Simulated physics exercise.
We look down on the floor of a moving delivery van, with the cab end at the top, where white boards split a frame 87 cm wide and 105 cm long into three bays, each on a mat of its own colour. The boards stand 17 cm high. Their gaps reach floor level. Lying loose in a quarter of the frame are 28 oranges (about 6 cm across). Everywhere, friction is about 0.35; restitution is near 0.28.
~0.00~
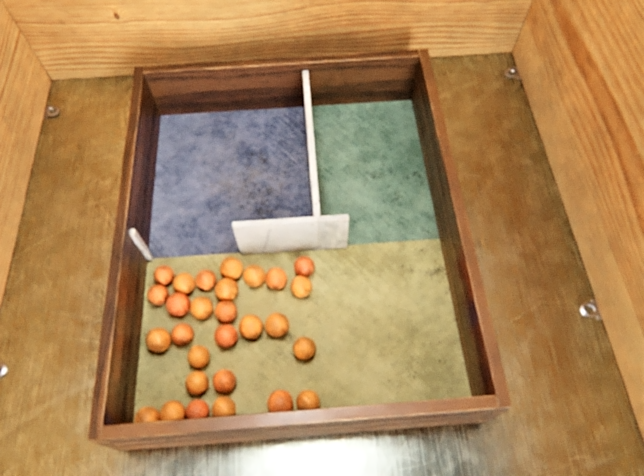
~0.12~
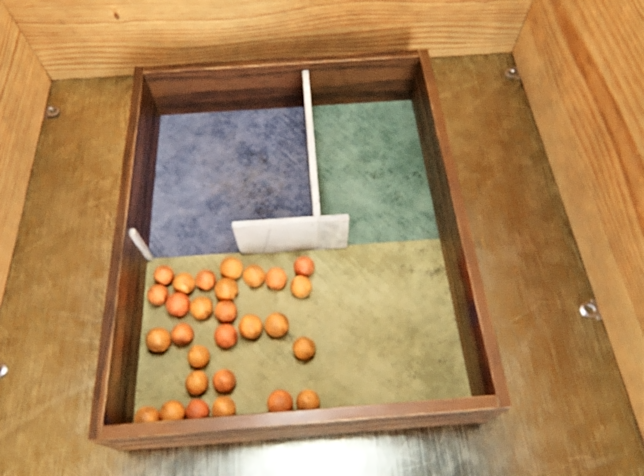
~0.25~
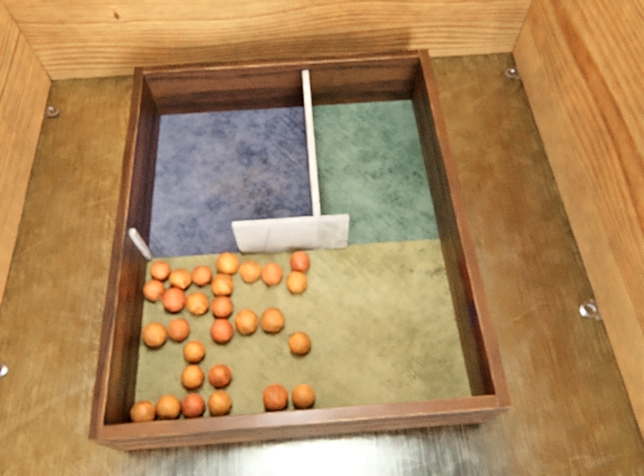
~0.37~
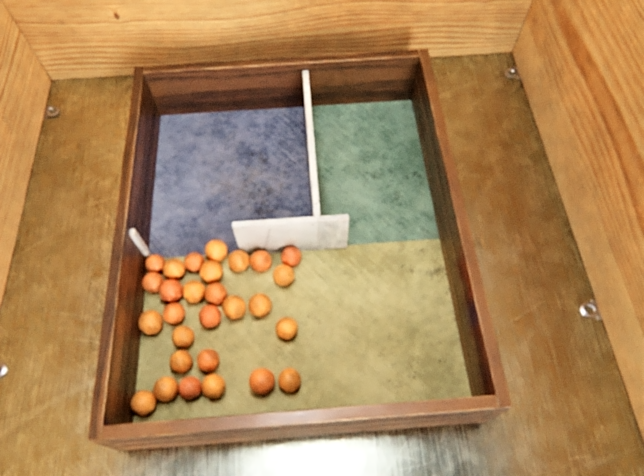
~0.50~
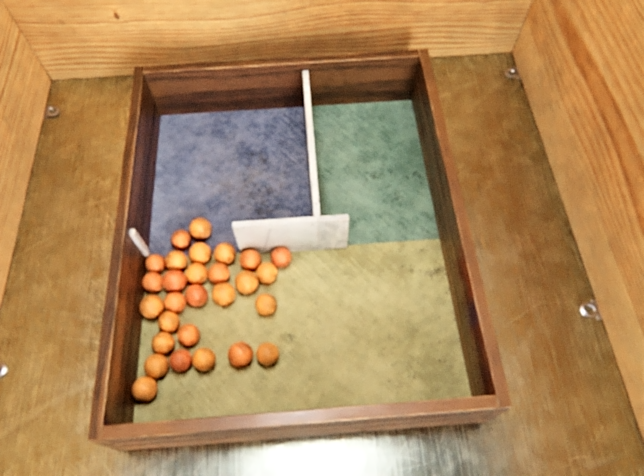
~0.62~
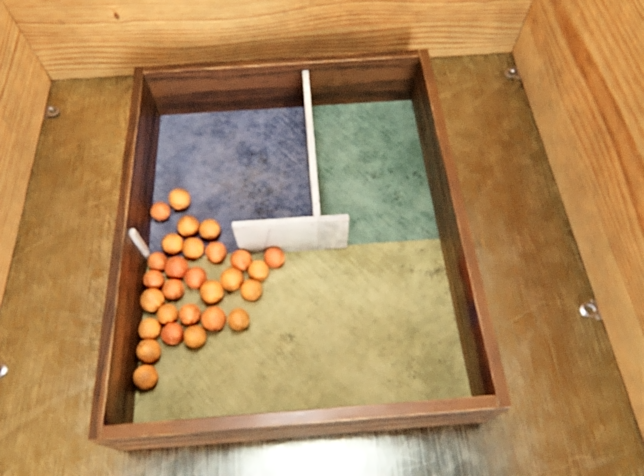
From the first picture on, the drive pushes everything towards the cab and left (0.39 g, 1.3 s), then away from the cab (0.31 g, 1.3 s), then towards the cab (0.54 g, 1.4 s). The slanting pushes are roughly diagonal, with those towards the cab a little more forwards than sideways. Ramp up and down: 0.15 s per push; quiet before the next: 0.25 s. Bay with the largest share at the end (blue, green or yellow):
Blue bay.
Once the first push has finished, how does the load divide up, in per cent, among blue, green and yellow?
Blue at 70, green at 0, yellow at 30 in a hundred.
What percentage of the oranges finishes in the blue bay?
Around 60 percent.
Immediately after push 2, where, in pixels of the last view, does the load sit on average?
Looking at the last picture, it comes out around (226, 367).
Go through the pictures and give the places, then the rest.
Middle of the blue mat (233, 176); middle of the green mat (370, 167); middle of the yellow mat (299, 331); 28 in the yellow bay; the orange farthest behind, in the direction of the first push, is at (308, 402), in the first frame.
In the second frame, 28 in the yellow bay; the orange farthest behind, in the direction of the first push, is at (308, 402).
In the third frame, 28 in the yellow bay; the orange farthest behind, in the direction of the first push, is at (303, 396).
In the fourth frame, 28 in the yellow bay; the orange farthest behind, in the direction of the first push, is at (289, 380).
In the fifth frame, 2 in the blue bay and 26 in the yellow bay; the orange farthest behind, in the direction of the first push, is at (268, 354).
In the sixth frame, 6 in the blue bay and 22 in the yellow bay; the orange farthest behind, in the direction of the first push, is at (239, 319).
After push 1 (1.54 s), 19 in the blue bay and 9 in the yellow bay.
After push 2 (3.09 s), 2 in the blue bay and 26 in the yellow bay.
After push 3 (4.74 s), 16 in the blue bay, 4 in the green bay and 8 in the yellow bay.
Final count (at 5.04 s), 16 in the blue bay, 4 in the green bay and 8 in the yellow bay.
